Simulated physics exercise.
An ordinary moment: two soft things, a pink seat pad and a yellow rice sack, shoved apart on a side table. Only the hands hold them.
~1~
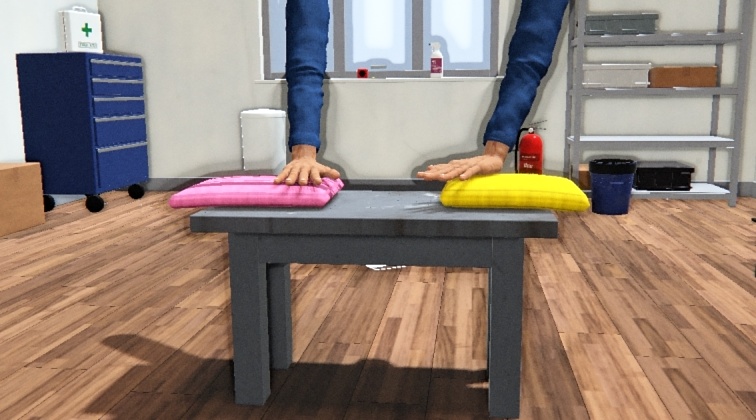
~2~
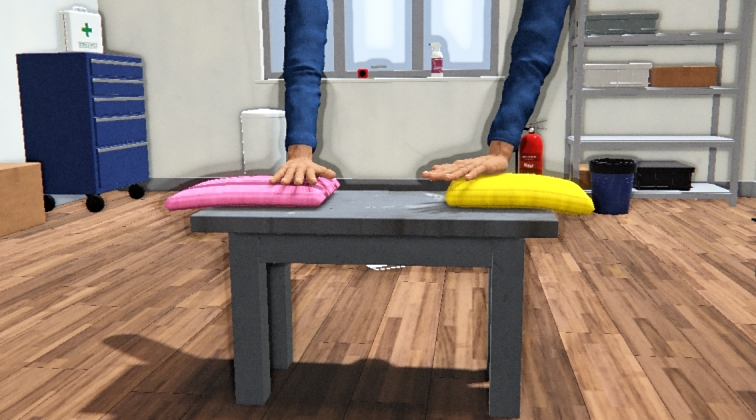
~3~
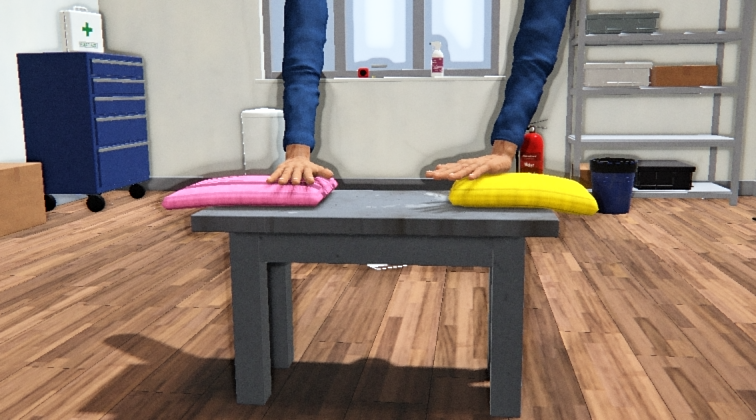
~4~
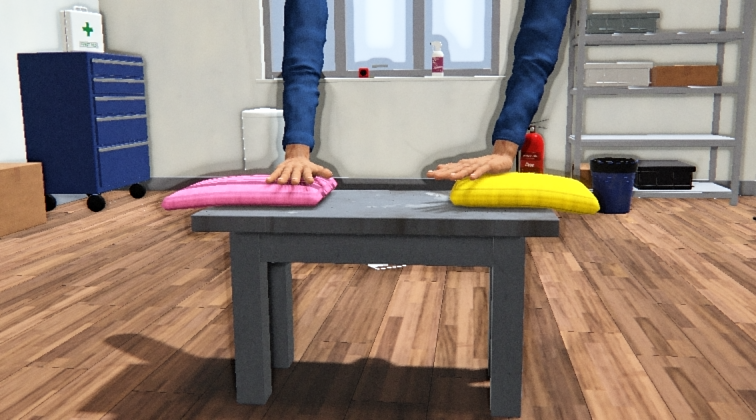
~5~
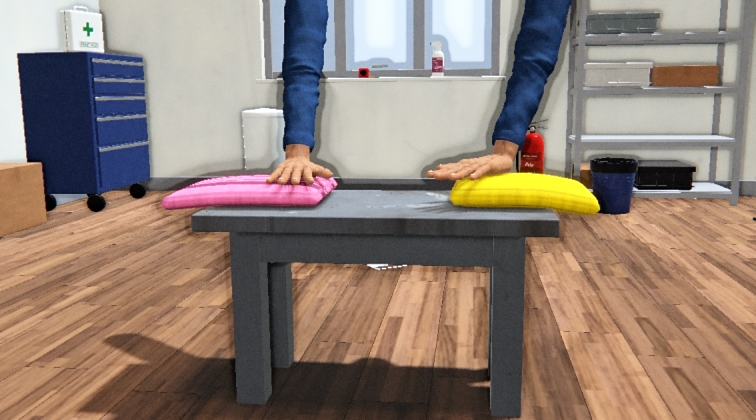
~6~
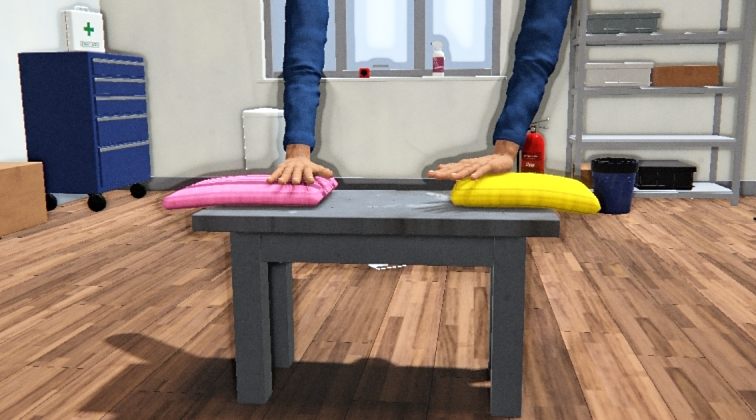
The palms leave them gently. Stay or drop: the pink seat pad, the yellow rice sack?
As it turns out, the pink seat pad holds its place and the yellow rice sack stays up there.
Then, 0.58 s after the last picture, seat pad lying still; rice sack lying still.
At rest, seat pad lying still; rice sack lying still. The pink seat pad stays up there and the yellow rice sack remains on top.
